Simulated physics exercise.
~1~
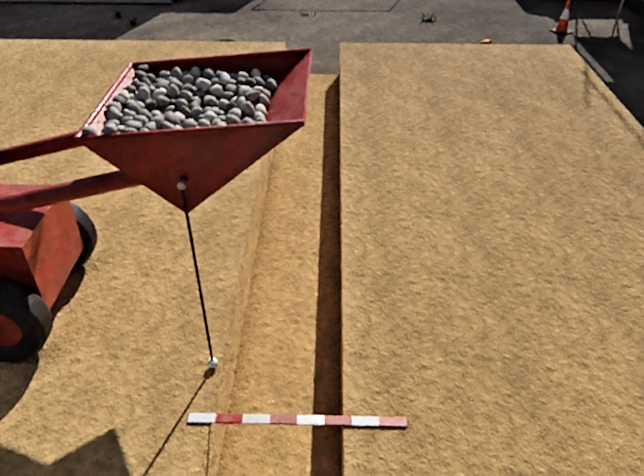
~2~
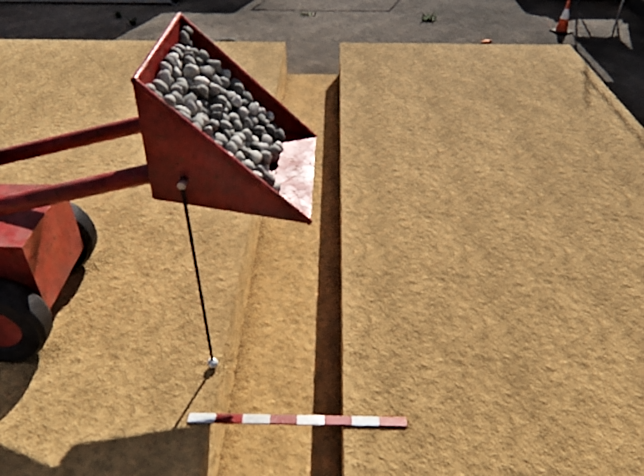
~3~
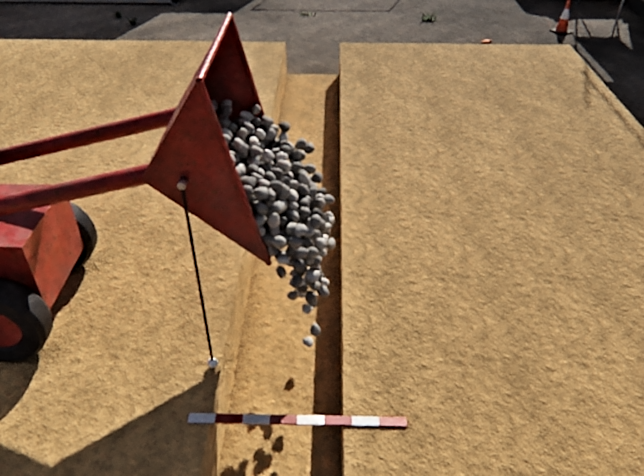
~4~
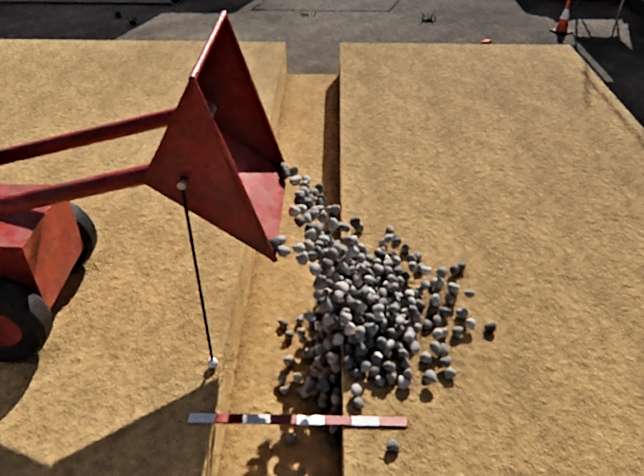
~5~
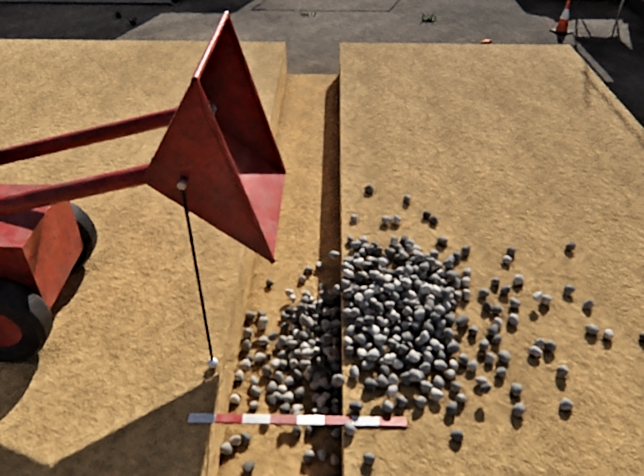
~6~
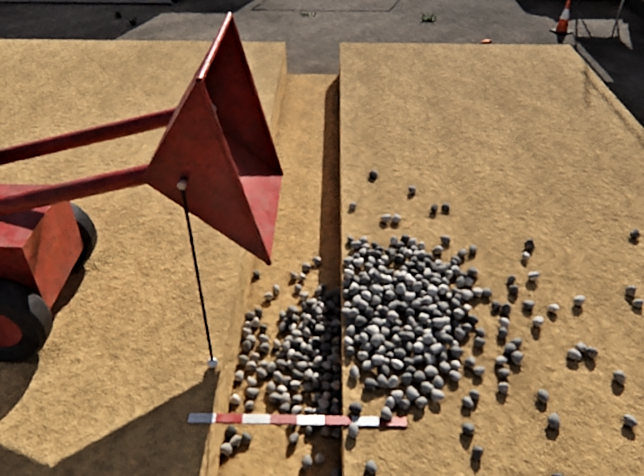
Red loader bucket tipping smooth grey stones over a sandy trench, some settling inside while most scatter across the ground beyond.
